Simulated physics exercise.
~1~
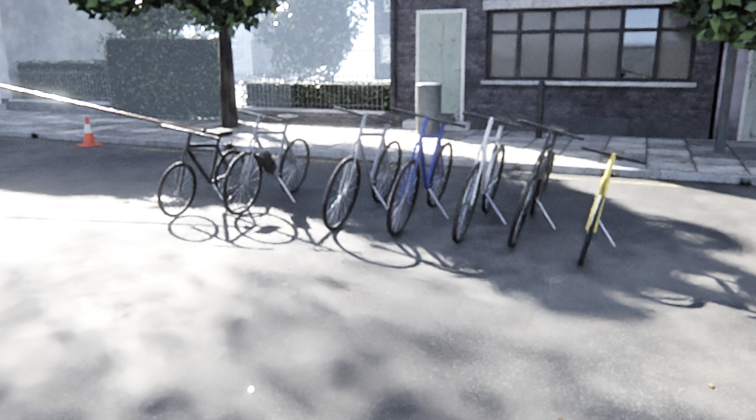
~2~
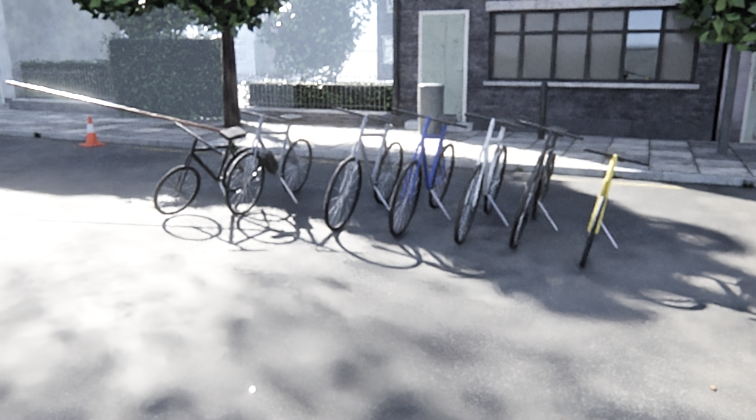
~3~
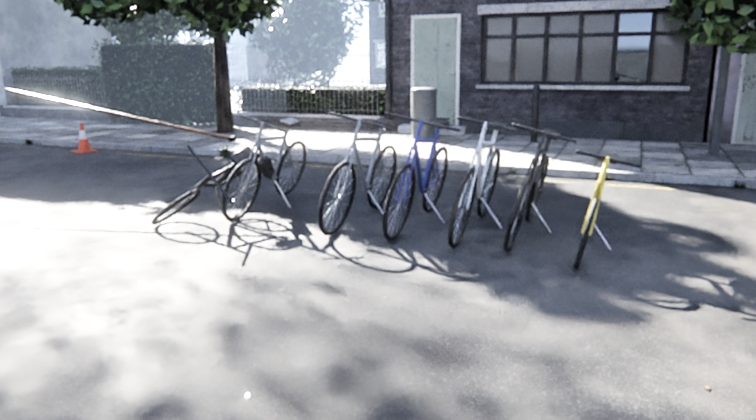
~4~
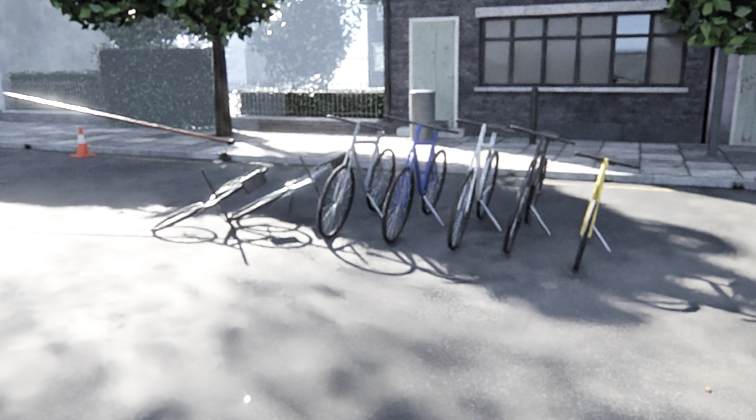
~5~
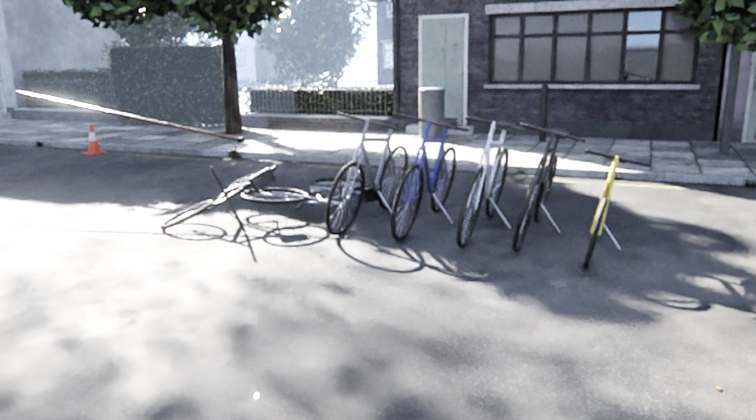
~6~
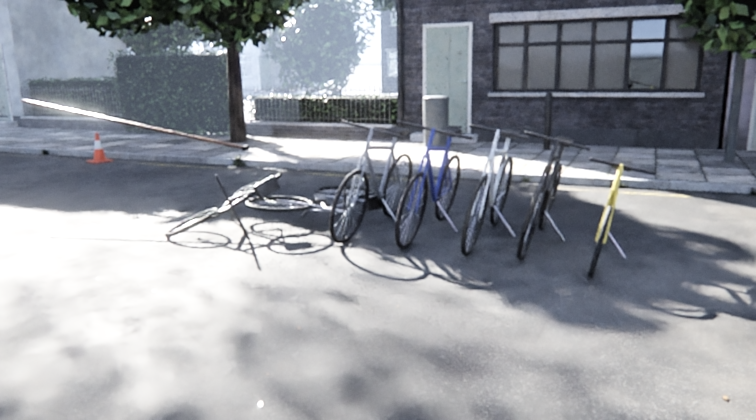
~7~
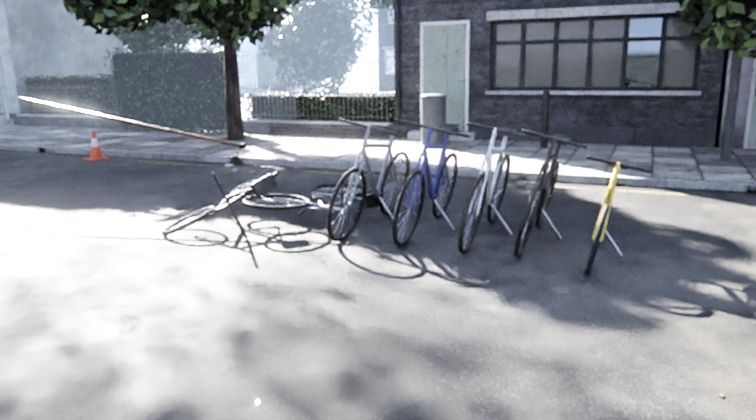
On a sunlit street beside a brick building, a long pole tipped the leftmost bicycle in a row, and it toppled into its neighbor, which also fell, while the other five, including the blue and yellow ones, stayed standing.
